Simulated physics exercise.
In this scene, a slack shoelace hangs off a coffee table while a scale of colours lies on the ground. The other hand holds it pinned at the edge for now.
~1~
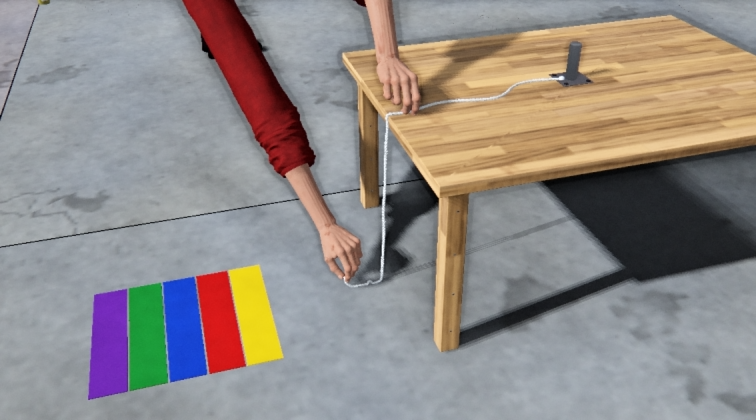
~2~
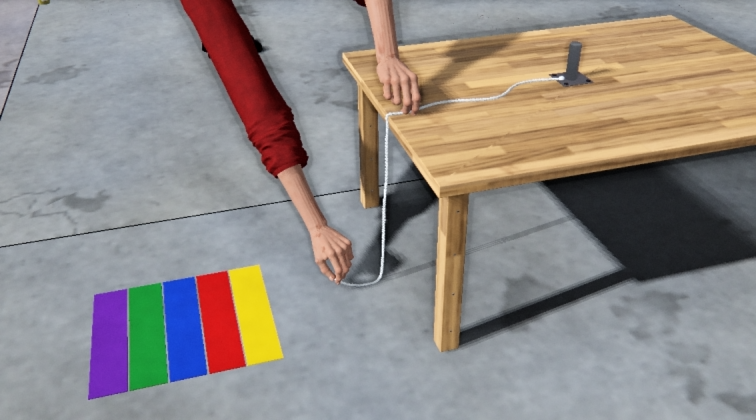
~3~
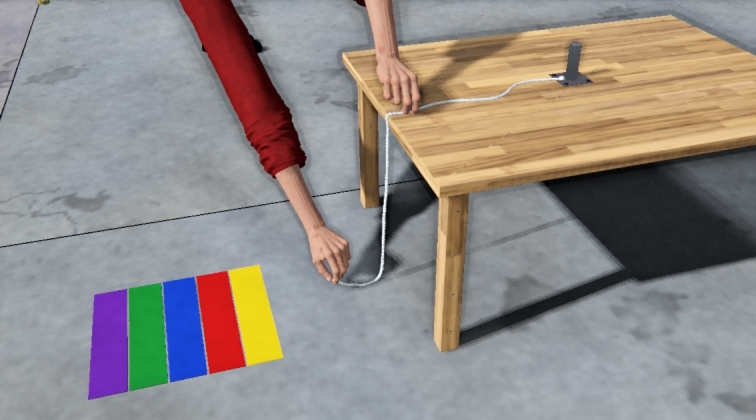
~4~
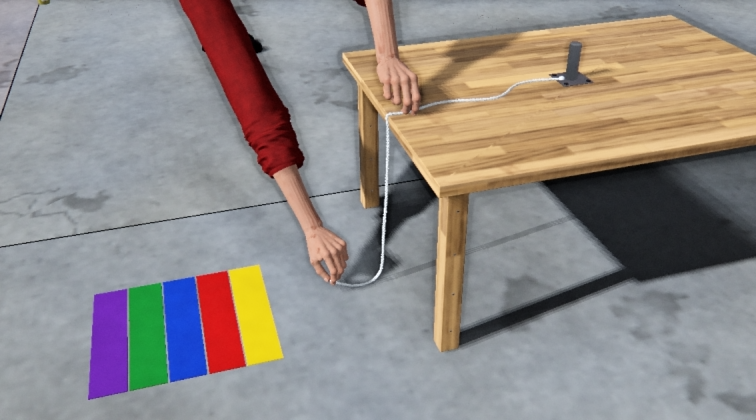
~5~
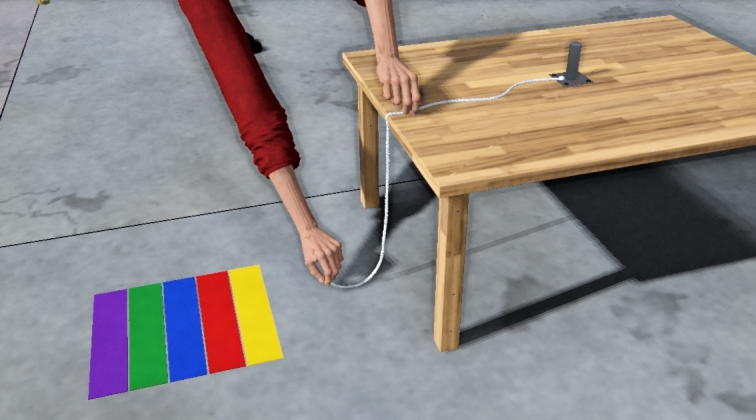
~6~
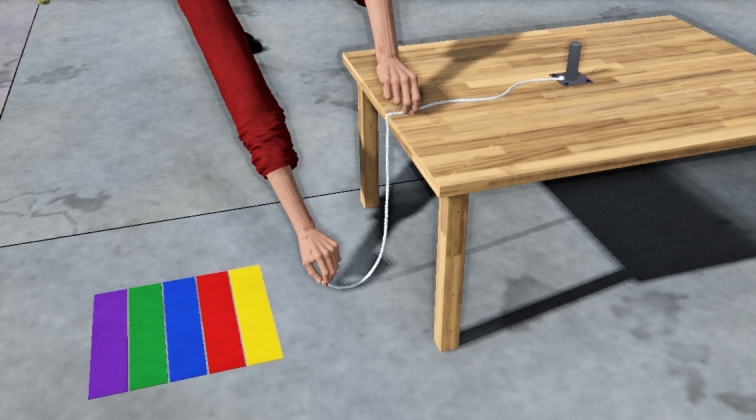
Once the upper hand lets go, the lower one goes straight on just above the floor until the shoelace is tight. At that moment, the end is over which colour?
Over red.
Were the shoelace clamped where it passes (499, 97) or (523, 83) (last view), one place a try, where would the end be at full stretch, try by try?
Near (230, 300) and (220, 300).
Soon after, end near (295, 287); short of the strips.
After that, end near (247, 296); over yellow.
At the stop, end near (219, 301); over red. It halts on the red strip.
